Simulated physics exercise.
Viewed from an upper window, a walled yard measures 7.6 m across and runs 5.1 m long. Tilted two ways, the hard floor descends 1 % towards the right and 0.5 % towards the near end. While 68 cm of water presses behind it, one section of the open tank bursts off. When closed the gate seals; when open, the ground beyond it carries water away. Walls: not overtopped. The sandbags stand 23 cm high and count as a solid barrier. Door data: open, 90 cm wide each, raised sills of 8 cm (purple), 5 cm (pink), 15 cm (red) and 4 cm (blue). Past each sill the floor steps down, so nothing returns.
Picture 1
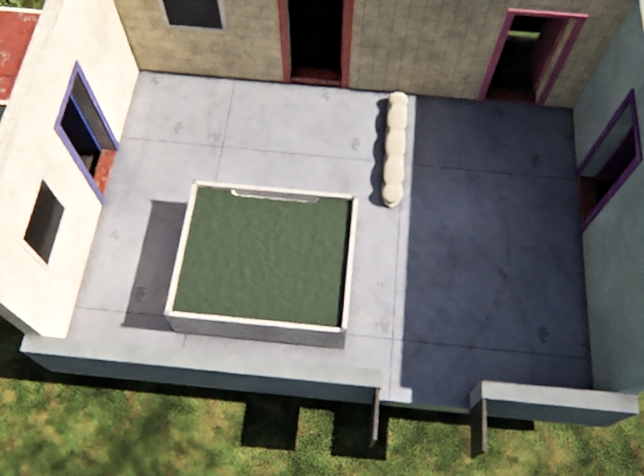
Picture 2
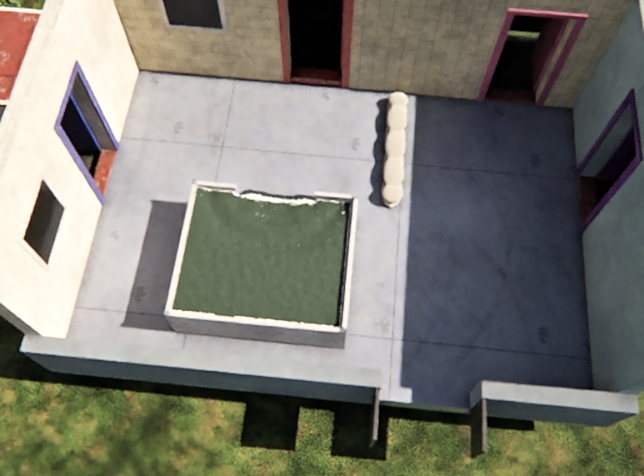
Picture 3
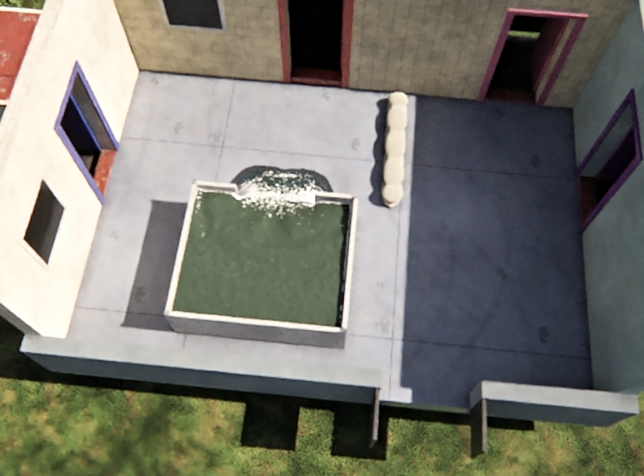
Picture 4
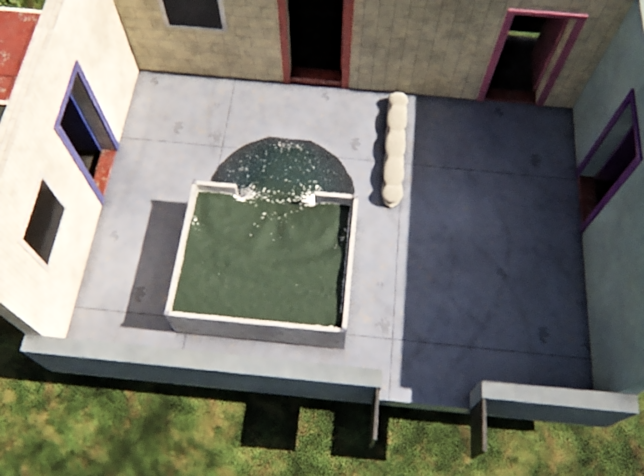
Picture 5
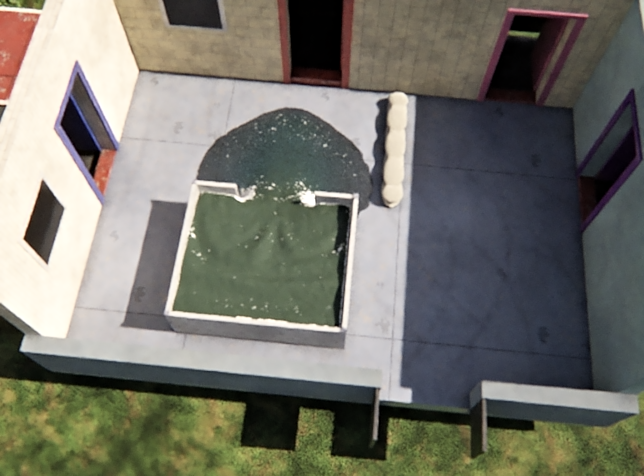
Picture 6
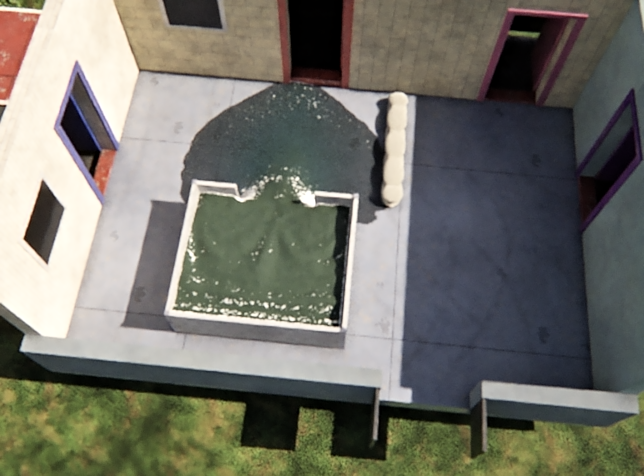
Walled yard seen from above, with dark green water bursting through an open tank's far side and spreading across the pale floor.
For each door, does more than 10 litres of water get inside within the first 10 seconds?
At the purple door it looks set to land under the limit, at the pink door it looks set to land under the limit, at the red door it looks set to land over the limit, at the blue door it looks set to land over the limit.
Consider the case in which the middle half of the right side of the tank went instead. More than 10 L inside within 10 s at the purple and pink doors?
So purple ends up past the limit and pink ends up past the limit.
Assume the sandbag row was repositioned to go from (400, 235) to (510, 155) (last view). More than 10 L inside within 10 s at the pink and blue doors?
Note - pink: Limit exceeded; blue: Limit exceeded.
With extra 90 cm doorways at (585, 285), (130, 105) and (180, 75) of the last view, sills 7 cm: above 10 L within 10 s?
The first one doesn't reach it, the second one exceeds it, and the third one exceeds it.
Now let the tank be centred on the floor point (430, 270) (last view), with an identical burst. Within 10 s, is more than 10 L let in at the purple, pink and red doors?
Well, against that limit, at purple it's too much, at pink it's too much, and at red it's within bounds.
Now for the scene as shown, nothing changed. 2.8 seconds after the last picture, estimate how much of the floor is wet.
I'd guess around 50 %.
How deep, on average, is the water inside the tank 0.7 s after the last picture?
It averages close to 47 centimetres.
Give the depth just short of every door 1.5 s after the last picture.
In cm: Purple 0, pink 2, red 34, blue 0.
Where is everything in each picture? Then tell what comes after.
The first frame shows the open tank at (266, 255) is whole and still, 68 cm deep.
In the second frame, the front is at a hidden place, 0.7 m from the gap on the open tank's far side; 0.3 m2 of floor is under water; 68 cm left at the back of the open tank.
In the third frame, the front is at (315, 177), 0.9 m from the gap on the open tank's far side; 1.0 m2 of floor is under water; 68 cm left at the back of the open tank.
In the fourth frame, the front is at (308, 145), 1.4 m from the gap on the open tank's far side; 2.3 m2 of floor is under water; 68 cm left at the back of the open tank.
In the fifth frame, water pours out on the open tank's far side and has run 2.0 m, to (305, 115); typically 6 cm deep outside, 65 cm at the open tank's back.
In the sixth frame, water pours out on the open tank's far side and has run 2.6 m, to (312, 87); typically 5 cm deep outside, 58 cm at the open tank's back.
Then, 0.7 s after the last picture water covers 25 % of the floor and is deepest (38 cm) near (384, 93); purple door not reached, pink door not reached, red door 32 cm at the sill, 65 L in, blue door not reached.
Then, 1.5 s after the last picture water covers 30 % of the floor and is deepest (38 cm) near (139, 71); purple door not reached, pink door 2 cm at the sill, 0 L in, red door 34 cm at the sill, 156 L in, blue door not reached.
Then, 2.8 s after the last picture water covers 50 % of the floor and is deepest (24 cm) near (287, 119); purple door 4 cm at the sill, 0 L in, pink door 2 cm at the sill, 0 L in, red door 23 cm at the sill, 248 L in, blue door 6 cm at the sill, 0 L in.
Then, 5.3 s after the last picture water covers 70 % of the floor and is deepest (18 cm) near (63, 349); purple door 4 cm at the sill, 0 L in, pink door 1 cm at the sill, 0 L in, red door 17 cm at the sill, 292 L in, blue door 8 cm at the sill, 18 L in.
Then, 9.3 s after the last picture water covers 85 % of the floor and is deepest (17 cm) near (580, 403); purple door 3 cm at the sill, 0 L in, pink door 1 cm at the sill, 0 L in, red door 10 cm at the sill, 295 L in, blue door 6 cm at the sill, 50 L in.
